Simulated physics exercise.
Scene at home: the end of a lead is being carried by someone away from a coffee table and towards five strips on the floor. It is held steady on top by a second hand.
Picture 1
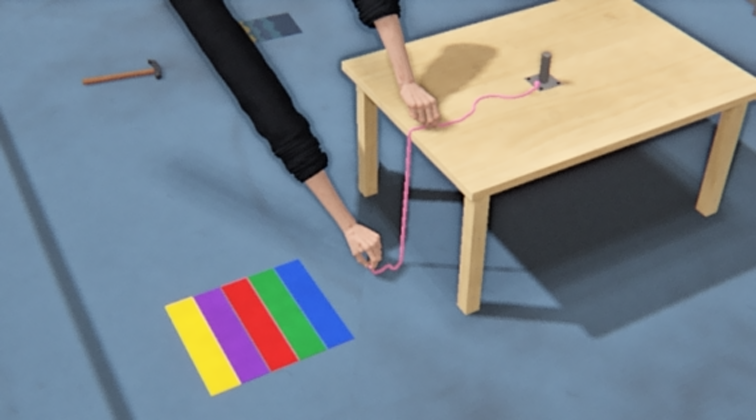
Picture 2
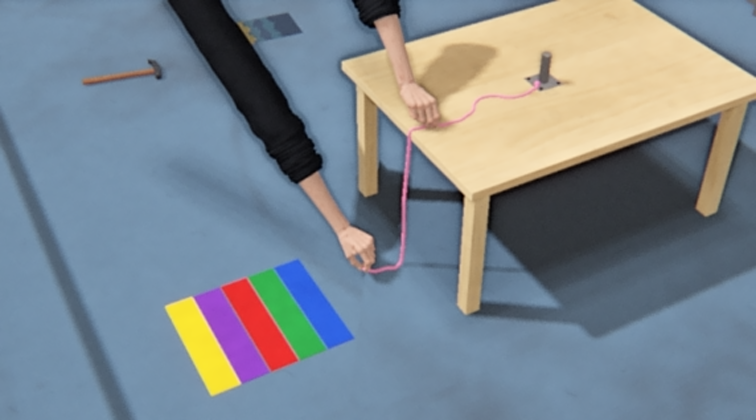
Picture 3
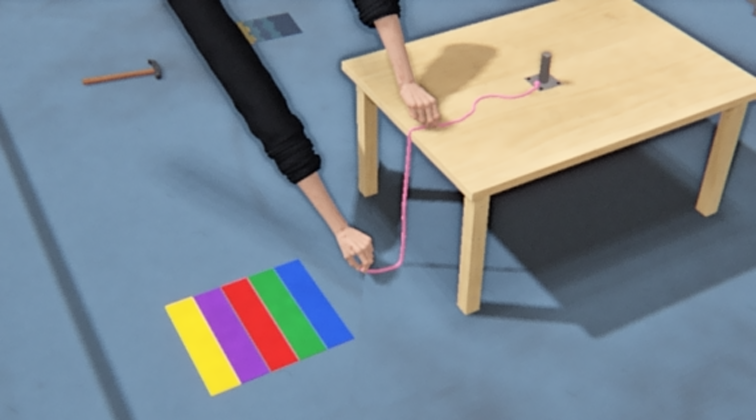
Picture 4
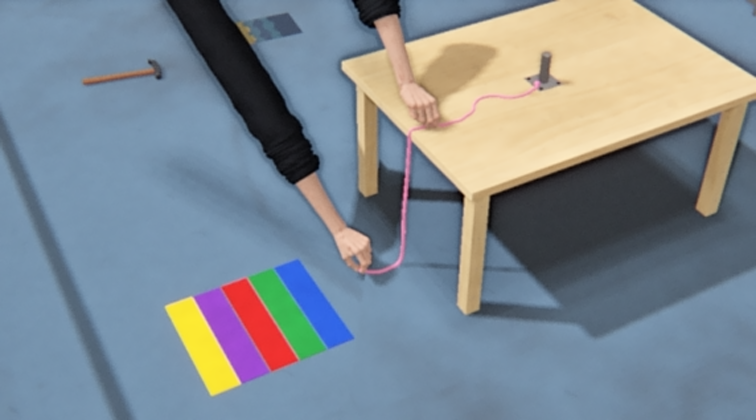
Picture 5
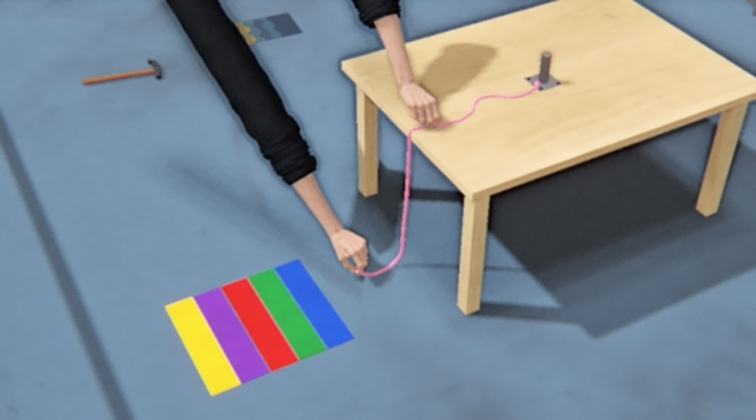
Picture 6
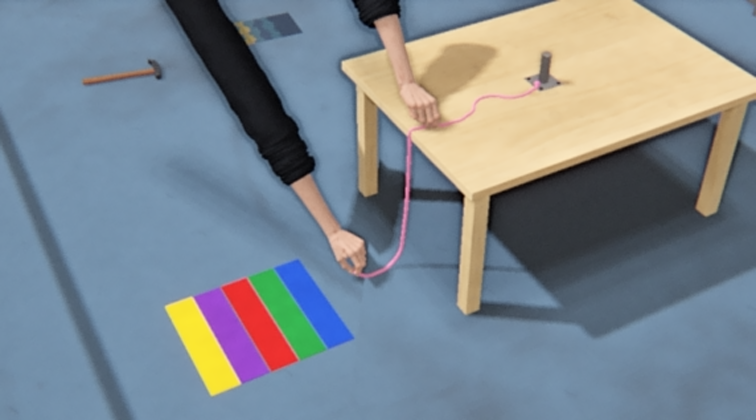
A person's hand slowly drawing the end of a pink cord slightly left, away from a wooden table, near five coloured strips.
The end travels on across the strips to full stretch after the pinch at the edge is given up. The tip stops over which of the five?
Over the red strip.
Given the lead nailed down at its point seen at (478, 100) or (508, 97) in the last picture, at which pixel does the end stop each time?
I'd put it around (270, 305) the first time and around (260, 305) the second.
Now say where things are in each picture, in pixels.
End (370, 266); blue (331, 328); green (304, 339); red (275, 350); purple (247, 361); yellow (217, 373), in the first picture.
End (363, 269); lead through (525, 95) (474, 105) (433, 125) (407, 165) (404, 211) (402, 257), in the second picture.
End (362, 269), in the third picture.
End (360, 270); lead through (525, 95) (474, 105) (433, 125) (408, 165) (404, 211) (402, 257), in the fourth picture.
End (356, 271), in the fifth picture.
End (355, 272); lead through (525, 95) (474, 105) (433, 125) (409, 165) (406, 211) (397, 258), in the sixth picture.
A little later, end near (311, 288); over blue.
Next, end near (276, 301); over green.
When it is tight, end near (255, 309); over red. It gets as far as the red strip.
